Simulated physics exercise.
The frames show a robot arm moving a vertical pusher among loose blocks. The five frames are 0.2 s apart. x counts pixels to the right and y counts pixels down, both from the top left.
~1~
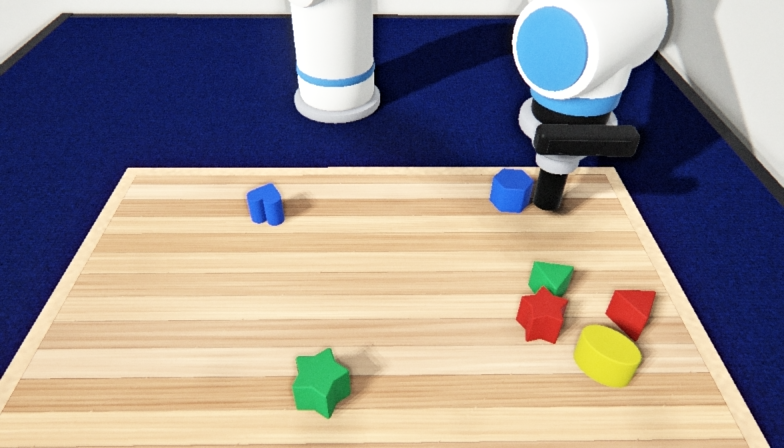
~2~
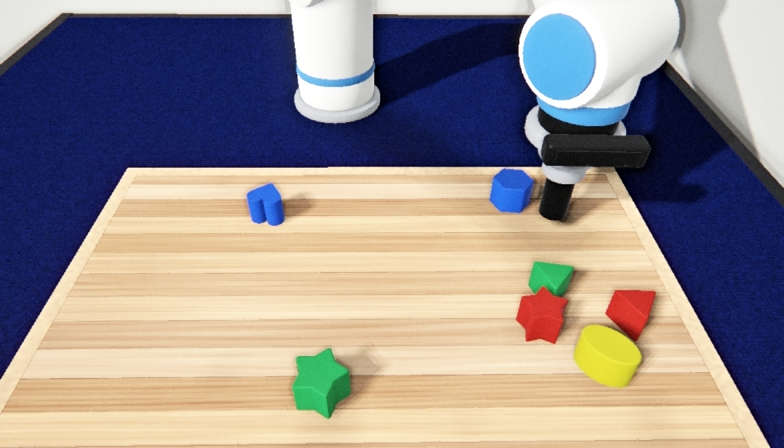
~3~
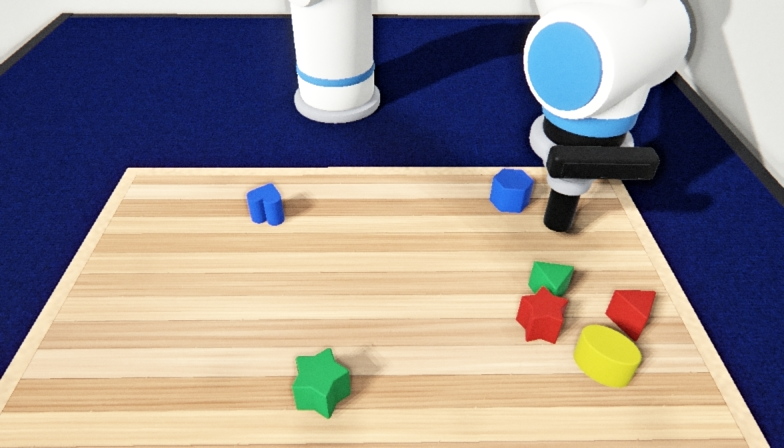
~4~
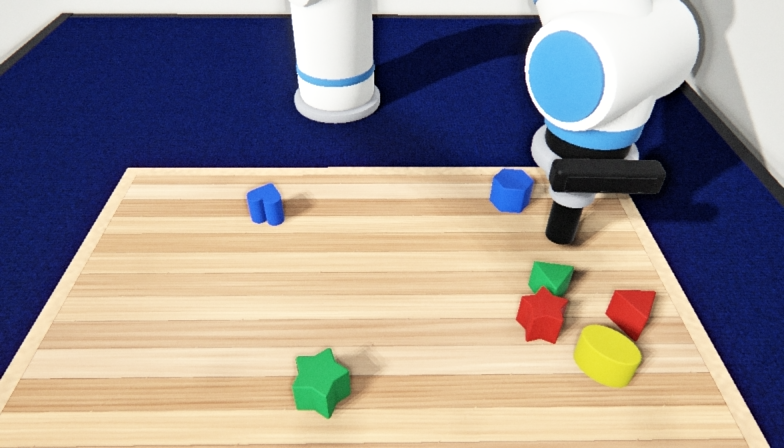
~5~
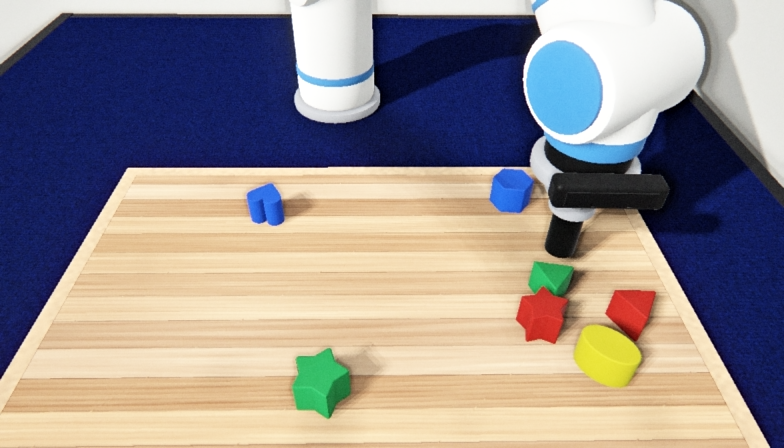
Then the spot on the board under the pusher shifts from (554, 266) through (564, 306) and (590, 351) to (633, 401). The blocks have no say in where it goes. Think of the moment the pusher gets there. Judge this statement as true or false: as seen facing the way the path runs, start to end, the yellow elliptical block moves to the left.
True
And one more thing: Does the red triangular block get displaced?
No
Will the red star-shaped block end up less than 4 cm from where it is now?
I believe so.
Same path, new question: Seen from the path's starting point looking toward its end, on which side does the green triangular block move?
Off to the right side.
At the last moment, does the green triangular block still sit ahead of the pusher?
I believe not.
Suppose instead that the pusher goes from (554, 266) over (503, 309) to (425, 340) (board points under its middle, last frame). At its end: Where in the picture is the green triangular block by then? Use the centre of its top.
(547, 291)
The first path, step by step. One third of the way, pusher at (570, 288); red star-shaped block at (532, 316), turned 20° anticlockwise; green triangular block at (553, 295), turned 55° clockwise.
Two thirds of the way, pusher at (597, 334); red star-shaped block at (531, 320), turned 10° anticlockwise; green triangular block at (552, 301), turned 75° clockwise; yellow elliptical block at (626, 362).
At the end, pusher at (642, 384); red star-shaped block at (531, 320), turned 10° anticlockwise; green triangular block at (552, 301), turned 75° clockwise; yellow elliptical block at (680, 416), turned 15° anticlockwise; red triangular block unmoved.
